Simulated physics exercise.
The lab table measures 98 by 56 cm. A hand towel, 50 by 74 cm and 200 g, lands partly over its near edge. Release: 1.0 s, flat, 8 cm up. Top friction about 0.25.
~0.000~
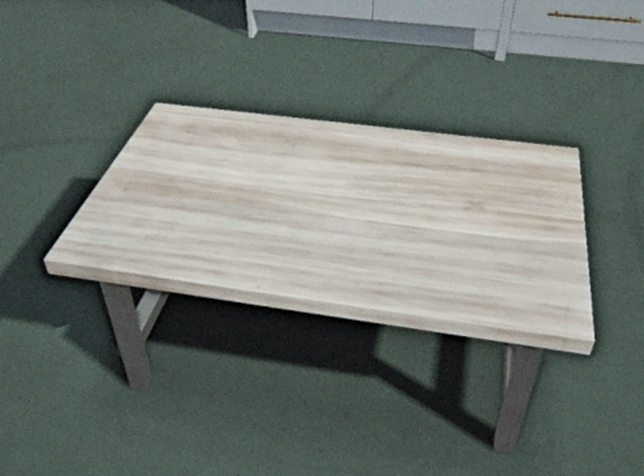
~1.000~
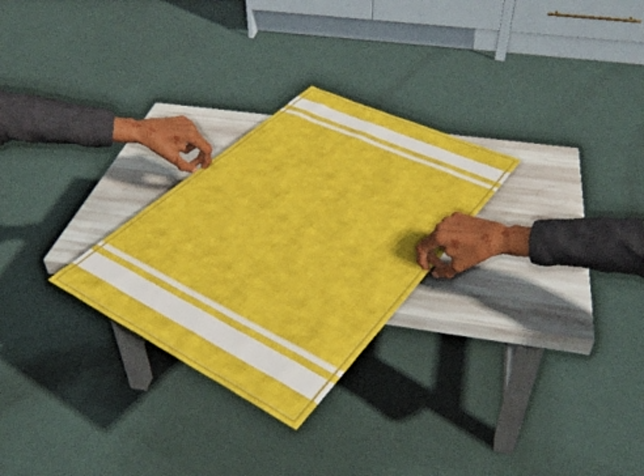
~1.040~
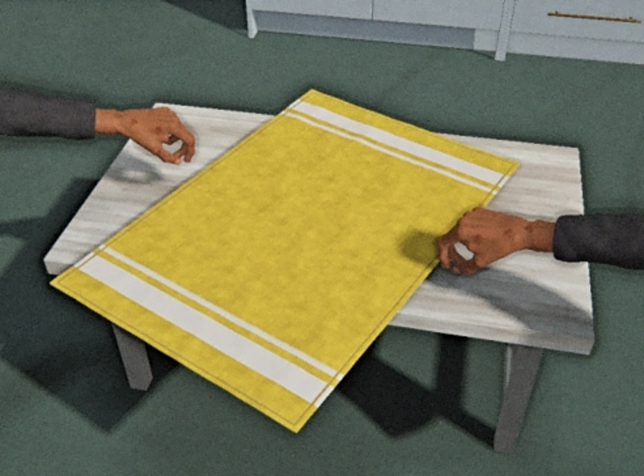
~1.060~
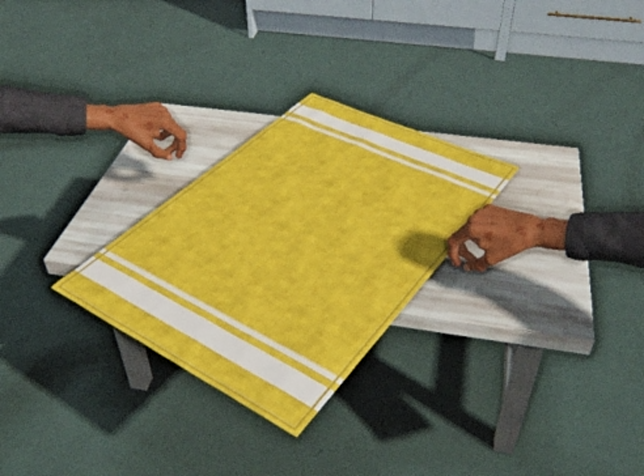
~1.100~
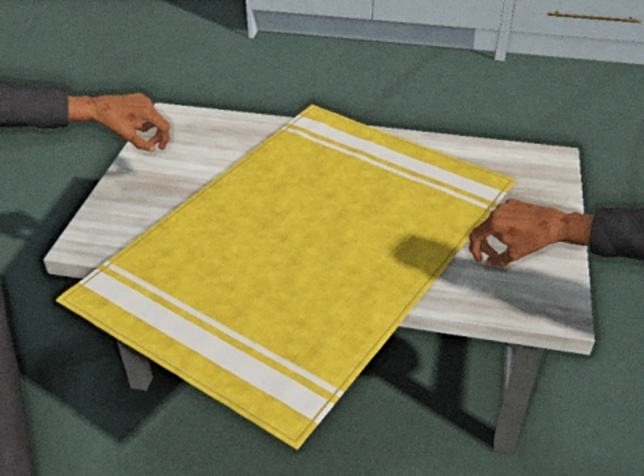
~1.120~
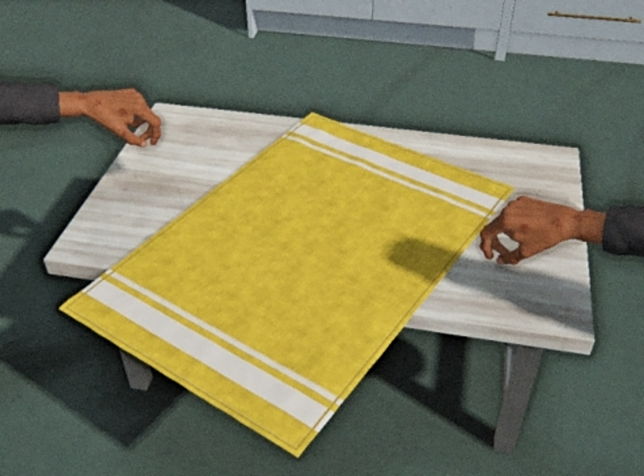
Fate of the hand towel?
Overboard.
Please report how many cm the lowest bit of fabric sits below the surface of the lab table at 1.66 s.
40 cm, approximately.
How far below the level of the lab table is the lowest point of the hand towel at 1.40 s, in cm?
Roughly 30 cm.
After 1.4 s, 60 % of the hand towel is still over the top.
After 1.7 s, 40 % of the hand towel is still over the top.
After 1.9 s, 25 % of the hand towel is still over the top.
After 2.2 s, 0 % of the hand towel is still over the top.
After 4.4 s, 0 % of the hand towel is still over the top.
